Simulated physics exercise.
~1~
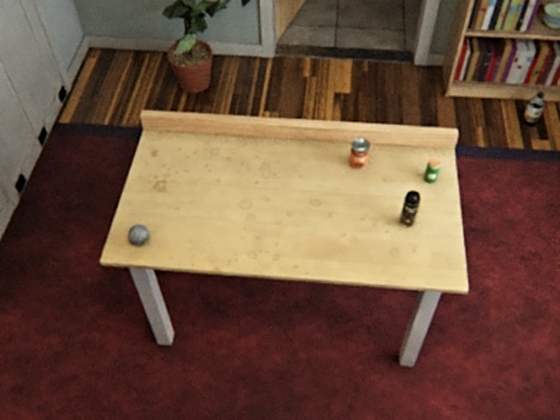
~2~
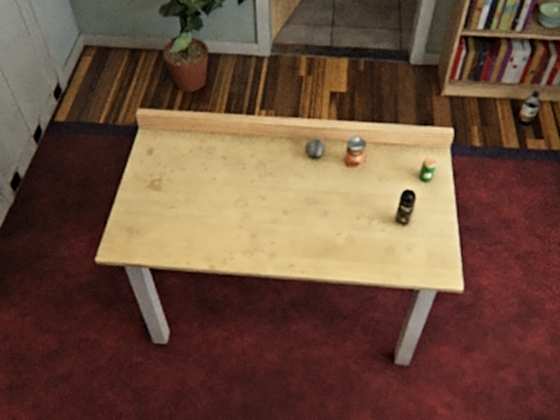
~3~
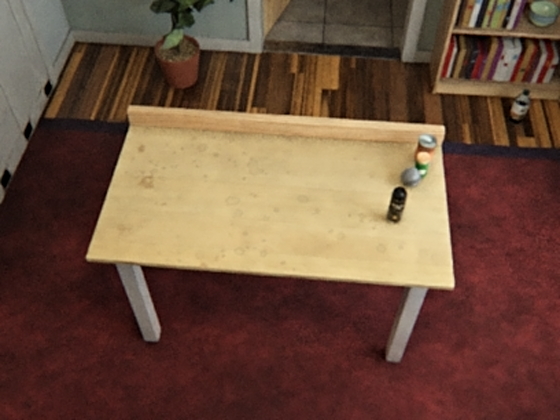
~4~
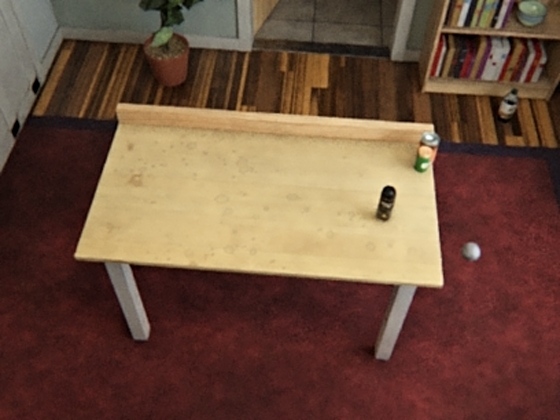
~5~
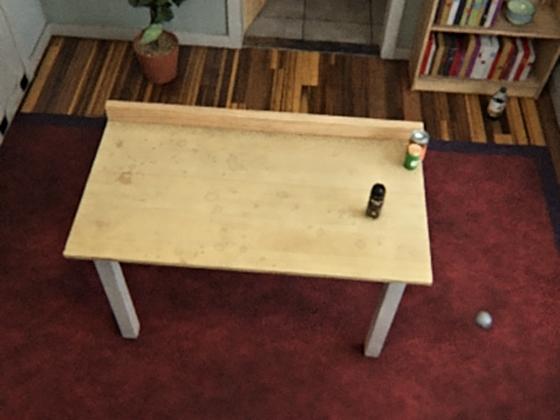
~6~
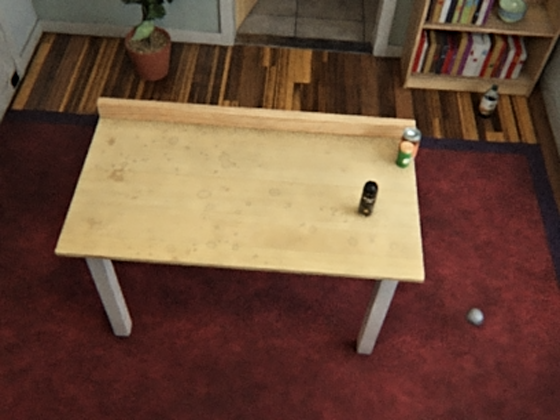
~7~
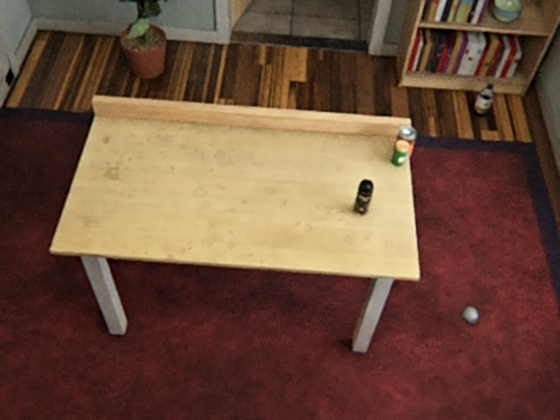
On a wooden table, a grey ball rolling along the rail, shifting an orange tin and green shaker, then dropping to the carpet.
